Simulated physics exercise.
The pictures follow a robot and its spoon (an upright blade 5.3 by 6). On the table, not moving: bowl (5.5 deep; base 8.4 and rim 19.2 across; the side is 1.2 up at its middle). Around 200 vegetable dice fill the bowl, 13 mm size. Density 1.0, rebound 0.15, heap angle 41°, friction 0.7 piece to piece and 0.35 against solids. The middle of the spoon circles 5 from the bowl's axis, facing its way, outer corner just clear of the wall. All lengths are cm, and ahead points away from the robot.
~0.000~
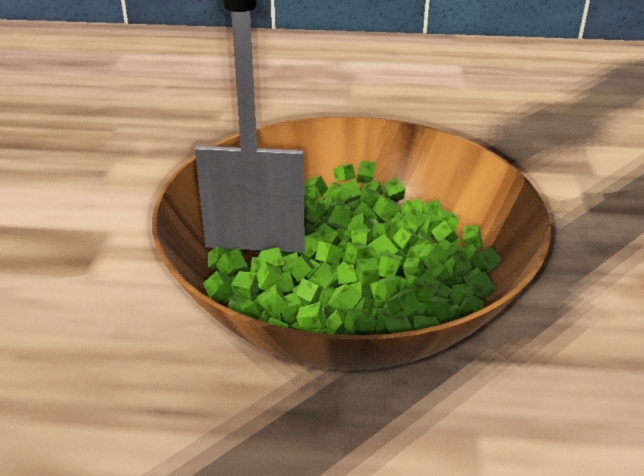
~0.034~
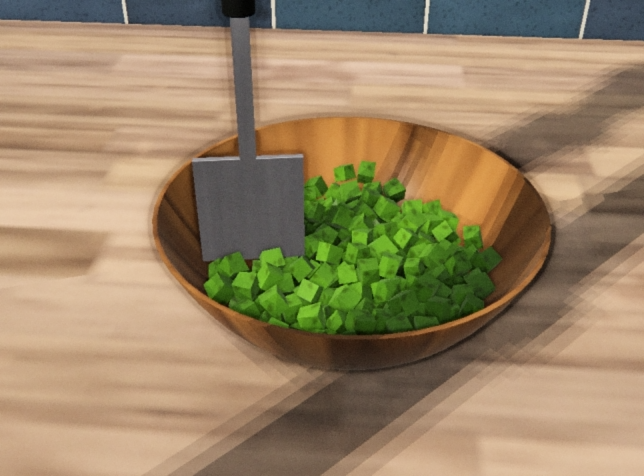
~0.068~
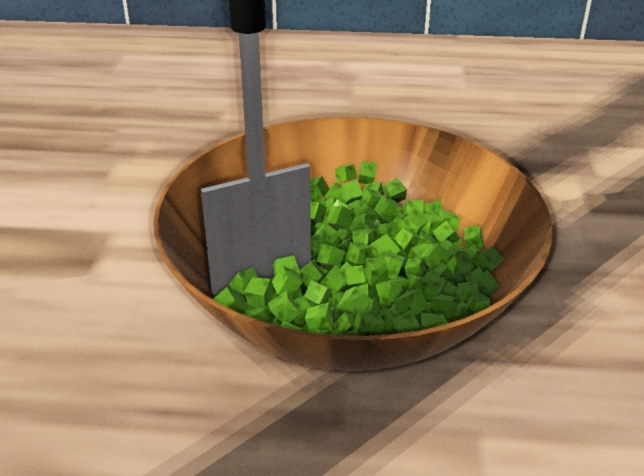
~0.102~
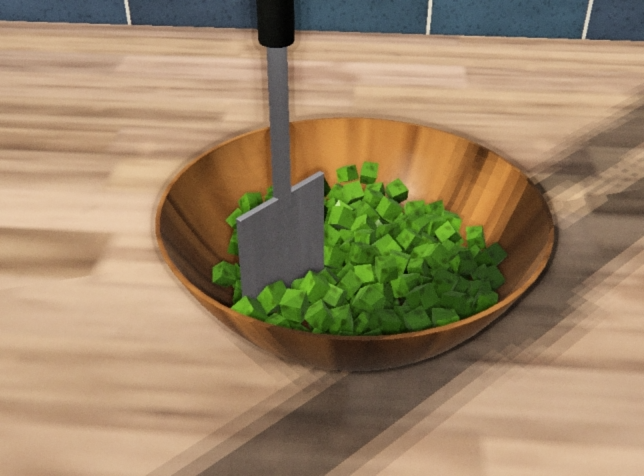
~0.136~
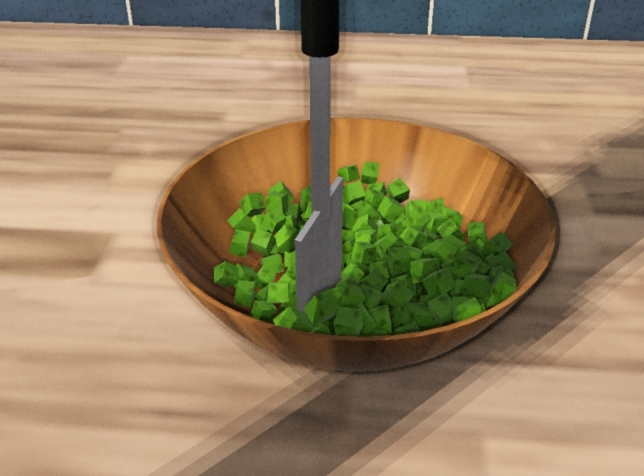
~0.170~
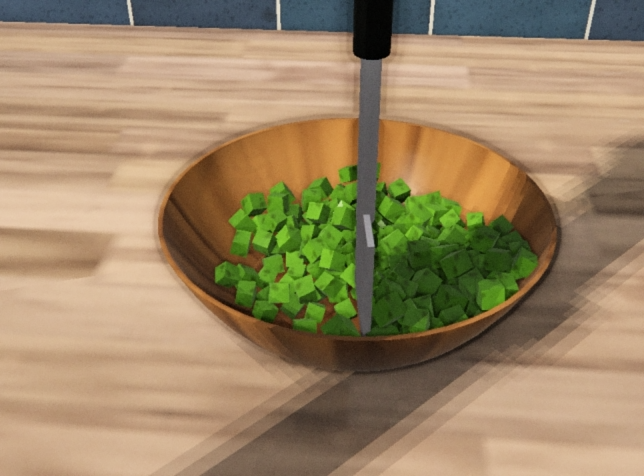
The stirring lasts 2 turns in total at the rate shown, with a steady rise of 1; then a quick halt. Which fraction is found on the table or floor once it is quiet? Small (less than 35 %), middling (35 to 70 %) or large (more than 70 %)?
Share on the table or floor: Middling (35 to 70 %).
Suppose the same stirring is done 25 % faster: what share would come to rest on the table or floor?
In that case some 45 per cent.
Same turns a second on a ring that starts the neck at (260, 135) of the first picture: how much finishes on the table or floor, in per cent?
Some 45 per cent.
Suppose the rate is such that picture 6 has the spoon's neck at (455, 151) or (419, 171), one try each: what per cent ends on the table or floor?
About 50 and 50 per cent.
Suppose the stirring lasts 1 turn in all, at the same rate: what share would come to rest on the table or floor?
It would be near 20 per cent.
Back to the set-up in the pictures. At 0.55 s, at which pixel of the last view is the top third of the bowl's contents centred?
At about (218, 239).
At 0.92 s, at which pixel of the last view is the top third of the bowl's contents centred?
At about (415, 189).
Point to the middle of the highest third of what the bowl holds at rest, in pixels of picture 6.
Around (338, 265).
After 0.55 s, 341° round, highest piece 7 above the table; 150 in the bowl, 40 on the table or floor, 11 in flight or on the tool.
After 0.92 s, 225° round, highest piece 7 above the table; 126 in the bowl, 71 on the table or floor, 4 in flight or on the tool.
After 1.31 s, 0° round, highest piece 4 above the table; 116 in the bowl, 85 on the table or floor.
After 2.01 s, 0° round, highest piece 4 above the table; 116 in the bowl, 85 on the table or floor.
At rest, 116 in the bowl, 85 on the table or floor. That is 42 % on the table or floor.
